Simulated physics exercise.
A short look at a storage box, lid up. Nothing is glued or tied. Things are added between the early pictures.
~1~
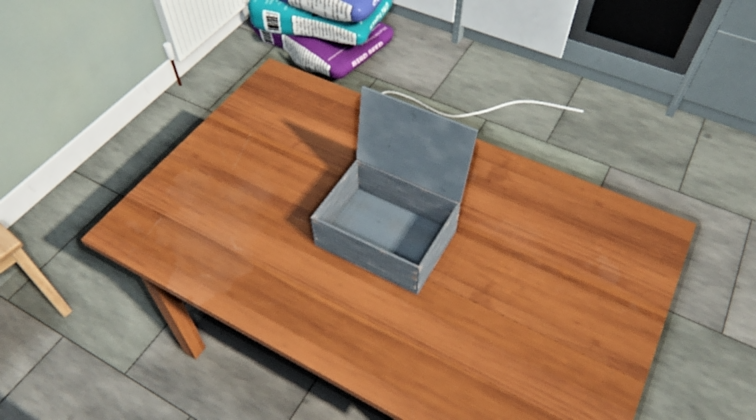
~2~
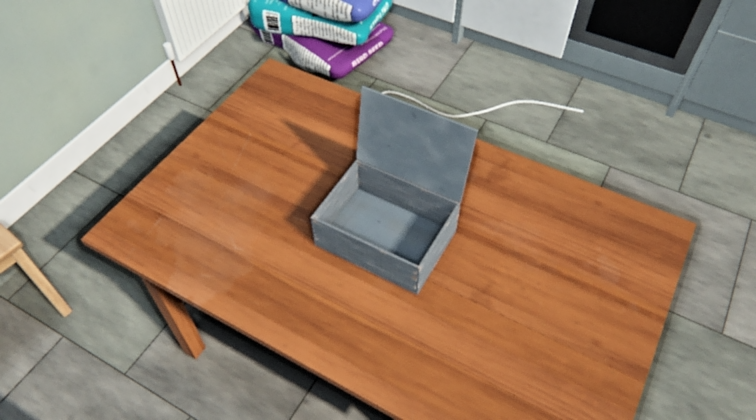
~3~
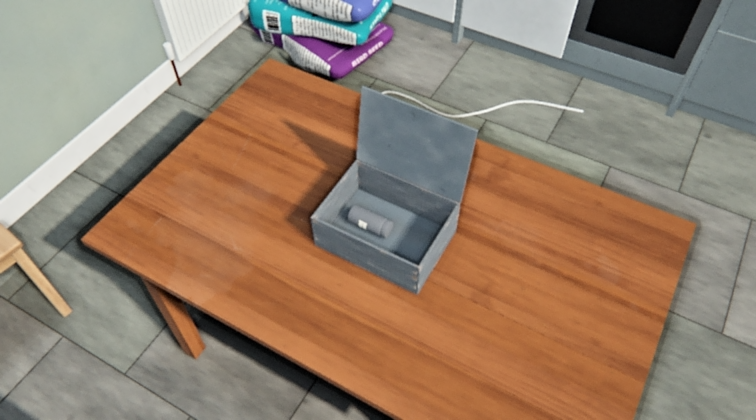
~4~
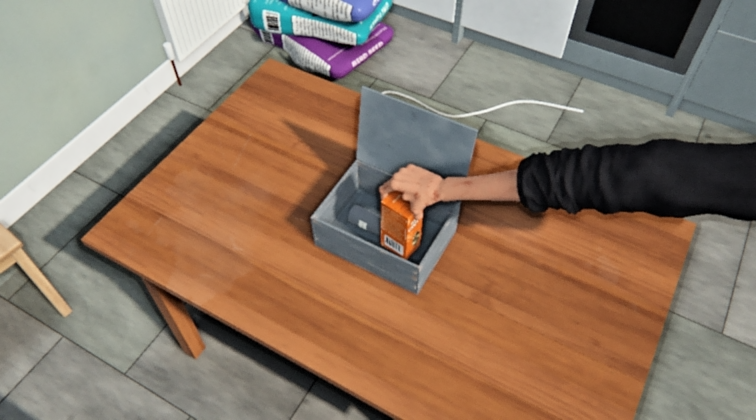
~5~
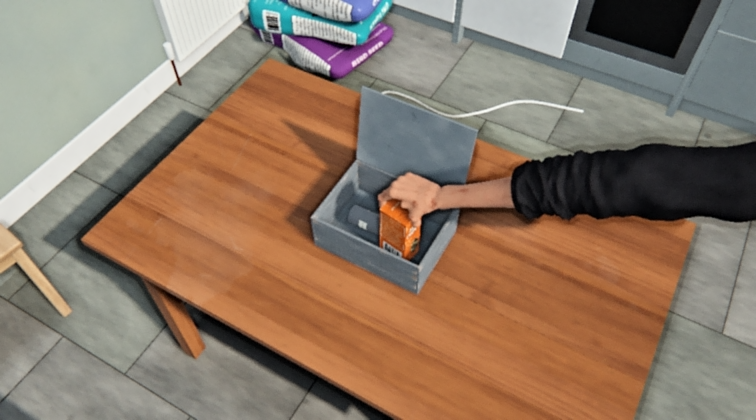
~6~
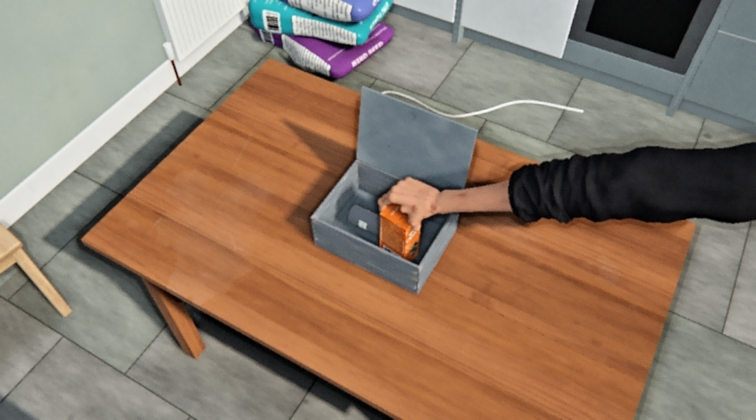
To begin with, an open grey box sits empty on a wooden table. A small grey cylindrical shaker then appears inside it, and a hand in a black sleeve reaches in from the right holding an orange carton, lowering it slightly into the box beside the shaker.
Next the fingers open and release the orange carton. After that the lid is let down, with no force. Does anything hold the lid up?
The lid stays ajar.
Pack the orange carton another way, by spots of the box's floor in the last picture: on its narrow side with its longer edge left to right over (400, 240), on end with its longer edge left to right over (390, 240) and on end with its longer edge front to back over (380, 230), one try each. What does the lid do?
In the first case it closes; in the second case it stays ajar; in the third case it stays ajar.
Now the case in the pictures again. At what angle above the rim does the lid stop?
Some 30° above the rim.
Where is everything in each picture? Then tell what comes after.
The last thing is not in view yet, in the first picture.
The last thing is not in view yet, in the second picture.
The last thing is not in view yet; grey shaker (371, 222), in the third picture.
On its way; orange carton (402, 224); grey shaker (371, 222), in the fourth picture.
On its way; orange carton (400, 231); grey shaker (371, 222), in the fifth picture.
In place under the hand; orange carton (400, 235); grey shaker (371, 222), in the sixth picture.
Then, 1.40 s later than the last frame, lid 78° above the rim.
Then, 1.70 s later than the last frame, lid 48° above the rim.
When it is over, lid 30° above the rim; both as before. End places, in pixels of the last picture, orange carton near (400, 235).
